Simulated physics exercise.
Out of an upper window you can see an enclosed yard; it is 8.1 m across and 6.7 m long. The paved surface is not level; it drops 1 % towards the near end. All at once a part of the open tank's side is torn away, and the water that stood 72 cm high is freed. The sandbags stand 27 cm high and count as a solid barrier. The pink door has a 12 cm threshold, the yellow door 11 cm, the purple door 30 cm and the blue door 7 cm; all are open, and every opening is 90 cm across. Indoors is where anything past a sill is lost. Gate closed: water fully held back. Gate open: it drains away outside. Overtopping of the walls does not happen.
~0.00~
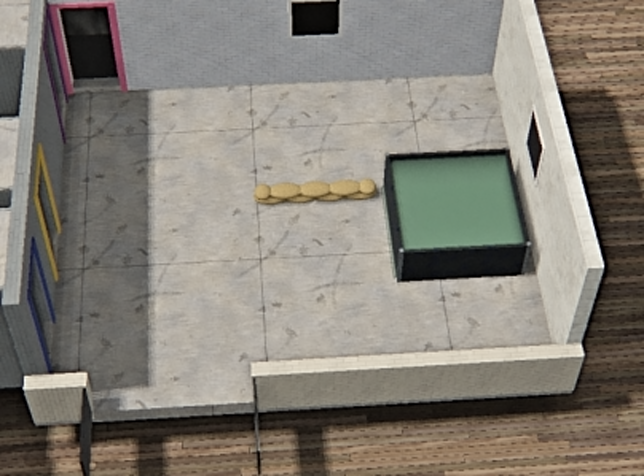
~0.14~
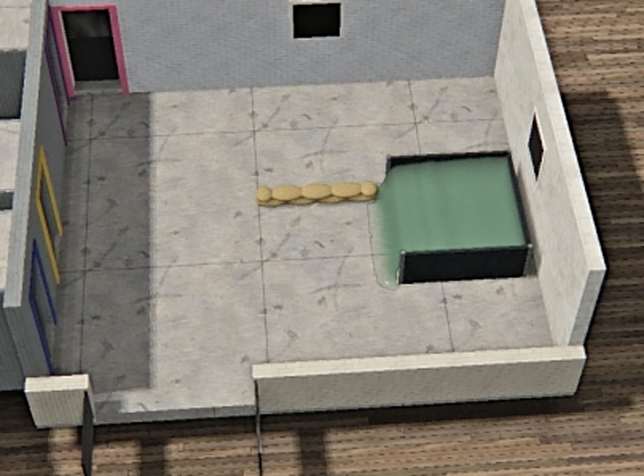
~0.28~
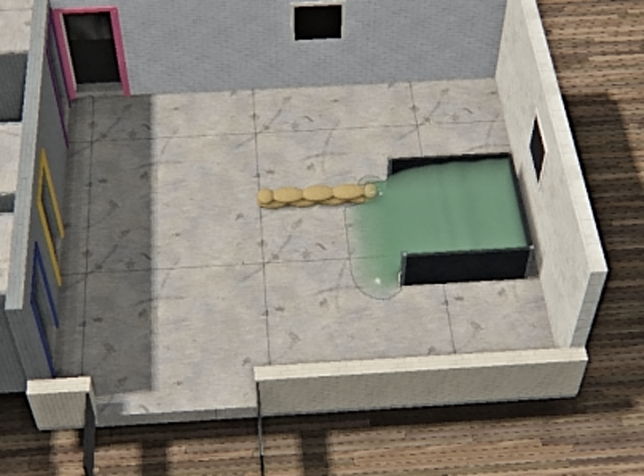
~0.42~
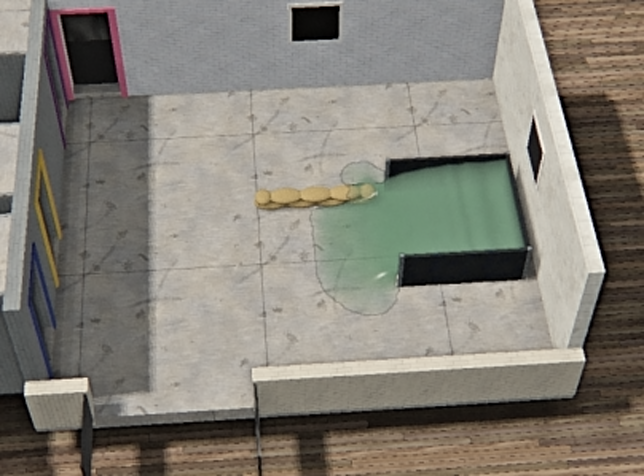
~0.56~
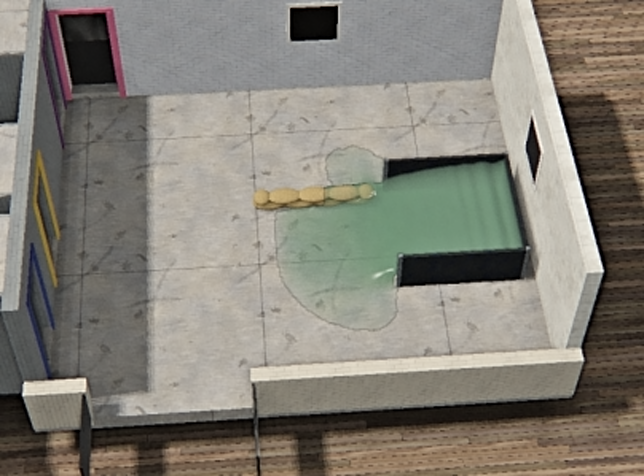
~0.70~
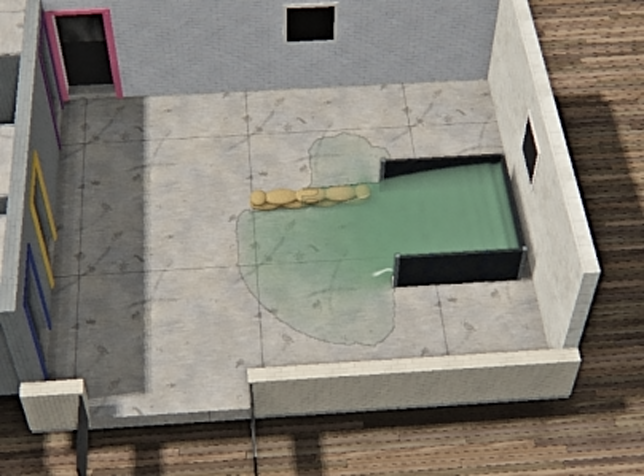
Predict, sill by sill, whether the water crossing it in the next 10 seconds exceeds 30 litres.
Pink door: Limit unbroken; yellow door: Limit broken; purple door: Limit unbroken; blue door: Limit broken.
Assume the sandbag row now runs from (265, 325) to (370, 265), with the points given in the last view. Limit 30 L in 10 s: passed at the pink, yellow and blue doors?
Doors: Pink exceeds / yellow exceeds / blue exceeds.
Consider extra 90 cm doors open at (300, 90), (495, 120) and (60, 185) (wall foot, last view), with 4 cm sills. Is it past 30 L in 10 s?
Per doorway, in order: Insufficient / insufficient / sufficient.
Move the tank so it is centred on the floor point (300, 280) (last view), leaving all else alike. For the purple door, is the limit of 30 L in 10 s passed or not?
Well, purple ends up inside the mark.
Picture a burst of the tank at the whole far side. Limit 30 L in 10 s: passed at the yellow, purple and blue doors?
At yellow the amount is beneath the mark, at purple it is beneath the mark, and at blue it is beneath the mark.
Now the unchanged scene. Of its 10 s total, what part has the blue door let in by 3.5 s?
By then it's near 40% of the total.
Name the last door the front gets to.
That's the pink door.
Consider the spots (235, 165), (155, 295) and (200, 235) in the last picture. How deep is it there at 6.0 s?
Roughly 1, 5, 3 cm.
After 1.4 s water covers 35 % of the floor and is deepest (40 cm) near (374, 202); pink door not reached, yellow door not reached, purple door not reached, blue door not reached.
After 2.2 s water covers 60 % of the floor and is deepest (29 cm) near (374, 202); pink door not reached, yellow door 23 cm at the sill, 42 L in, purple door not reached, blue door 13 cm at the sill, 1 L in.
After 3.5 s water covers 60 % of the floor and is deepest (30 cm) near (46, 408); pink door 3 cm at the sill, 0 L in, yellow door 23 cm at the sill, 156 L in, purple door 4 cm at the sill, 0 L in, blue door 22 cm at the sill, 96 L in.
After 6.0 s water covers 70 % of the floor and is deepest (16 cm) near (46, 408); pink door 9 cm at the sill, 0 L in, yellow door 9 cm at the sill, 192 L in, purple door 6 cm at the sill, 0 L in, blue door 13 cm at the sill, 211 L in.
After 10.0 s water covers 80 % of the floor and is deepest (7 cm) near (46, 408); pink door 3 cm at the sill, 0 L in, yellow door 5 cm at the sill, 193 L in, purple door 4 cm at the sill, 0 L in, blue door 6 cm at the sill, 235 L in.
